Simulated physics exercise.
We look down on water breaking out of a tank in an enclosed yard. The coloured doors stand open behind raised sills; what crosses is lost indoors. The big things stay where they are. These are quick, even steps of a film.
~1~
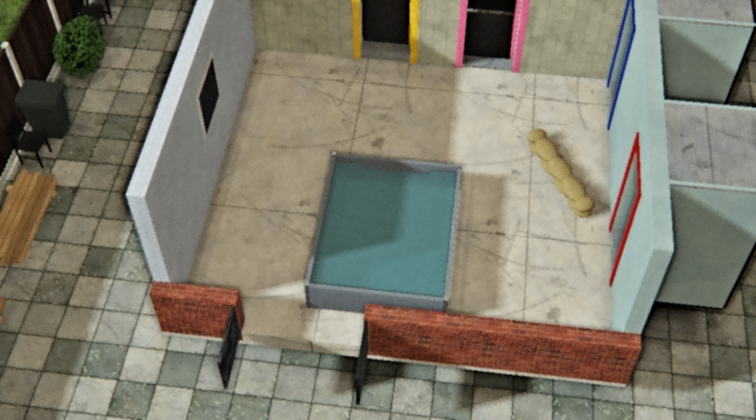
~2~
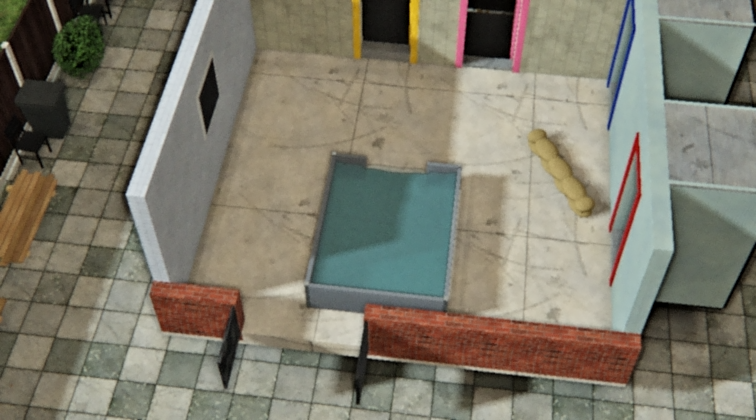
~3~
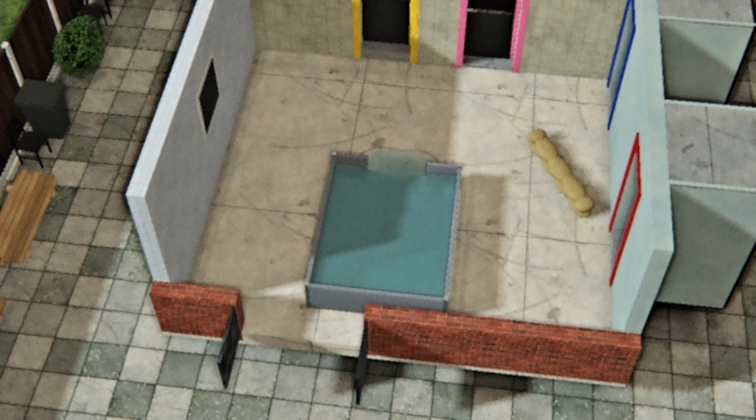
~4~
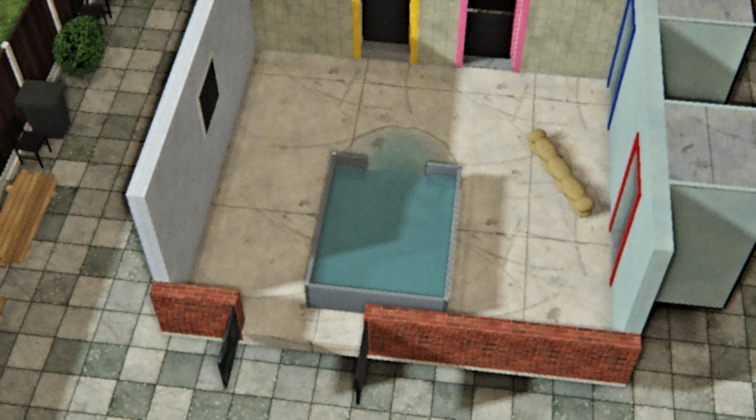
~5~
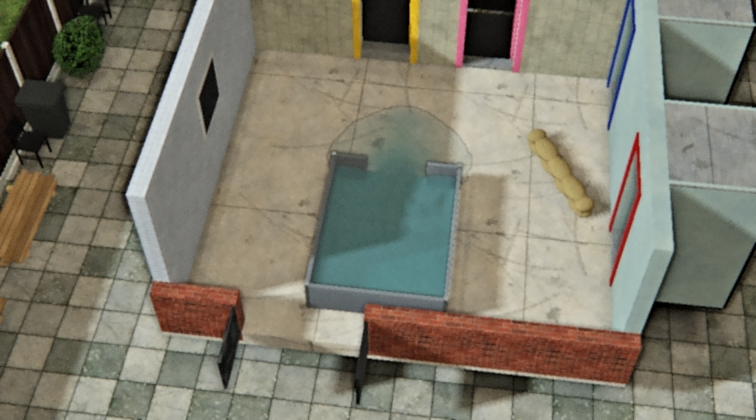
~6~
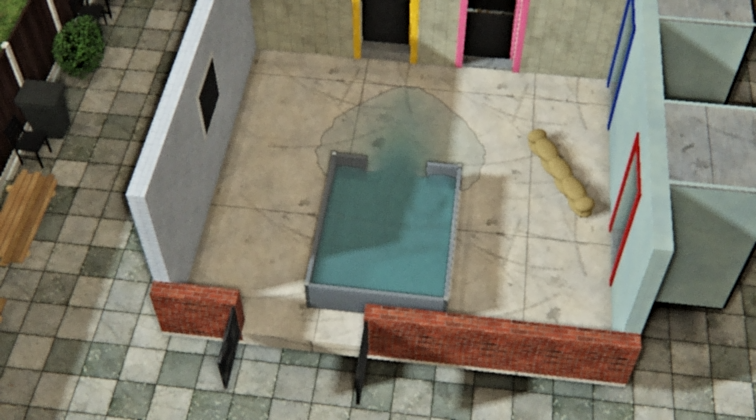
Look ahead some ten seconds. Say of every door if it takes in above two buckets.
In the end: The red door holds within the limit; the yellow door holds within the limit; the blue door holds within the limit; the pink door floods.
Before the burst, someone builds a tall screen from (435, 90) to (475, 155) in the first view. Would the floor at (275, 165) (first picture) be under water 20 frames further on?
Verdict: No water.
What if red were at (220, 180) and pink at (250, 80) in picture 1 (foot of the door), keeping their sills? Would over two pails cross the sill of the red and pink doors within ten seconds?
One by one: The red door holds; the pink door lets more in.
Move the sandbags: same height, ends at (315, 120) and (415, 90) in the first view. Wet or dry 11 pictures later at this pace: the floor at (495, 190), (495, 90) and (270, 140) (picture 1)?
In that order: No water, flooded, under water.
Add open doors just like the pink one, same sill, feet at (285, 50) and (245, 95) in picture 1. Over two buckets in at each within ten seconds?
In that order: Passes that mark, floods.
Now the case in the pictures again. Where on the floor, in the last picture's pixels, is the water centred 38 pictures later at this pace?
Near (401, 173).
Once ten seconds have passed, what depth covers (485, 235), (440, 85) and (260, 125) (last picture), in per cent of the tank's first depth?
In that order: 4, 14 and 12 per cent.
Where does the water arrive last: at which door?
It is the red door.
A moment on, water covers 25 % of the floor; the red door not reached, the yellow door wet at the sill, nothing in, the blue door not reached, the pink door not reached.
Next, water covers 35 % of the floor; the red door not reached, the yellow door wet at the sill, nothing in, the blue door not reached, the pink door under two buckets in.
Then, water covers 40 % of the floor; the red door not reached, the yellow door wet at the sill, nothing in, the blue door wet at the sill, nothing in, the pink door over two buckets in.
Later, water covers 70 % of the floor; the red door wet at the sill, nothing in, the yellow door wet at the sill, nothing in, the blue door under two buckets in, the pink door far over two buckets in.
In the end, water covers 90 % of the floor; the red door wet at the sill, nothing in, the yellow door wet at the sill, nothing in, the blue door under two buckets in, the pink door far over two buckets in.
